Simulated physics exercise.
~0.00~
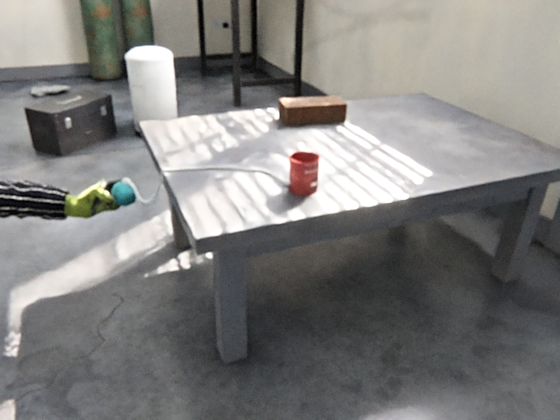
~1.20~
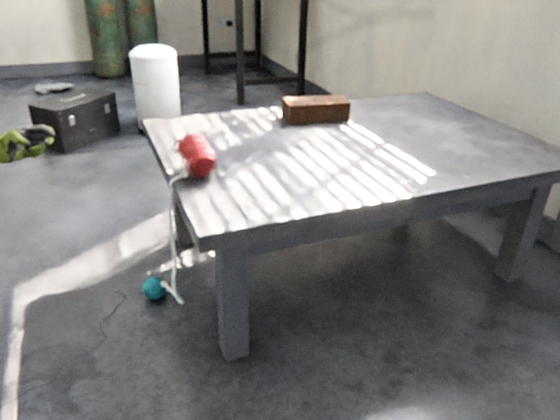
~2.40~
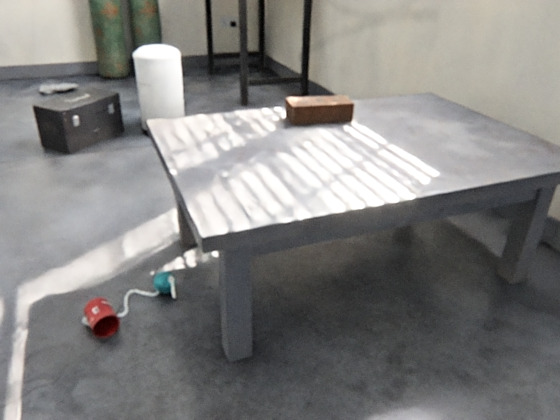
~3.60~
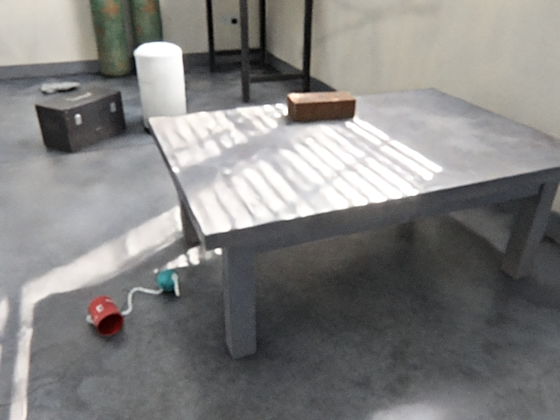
In a grey-floored room with pale walls, seen from slightly above by a gently swaying camera, a low grey table stands in slatted sunlight. A red cup and a reddish-brown brick rest on it, with a dark box and a white cylinder behind. At left, a gloved hand holds a turquoise ball joined to the cup by a white cord. The hand lets go and draws back, and the ball drops beside the table, tugging the cup leftward to the edge. The cup tumbles off after it, and both lie on the floor, while the brick stays put.
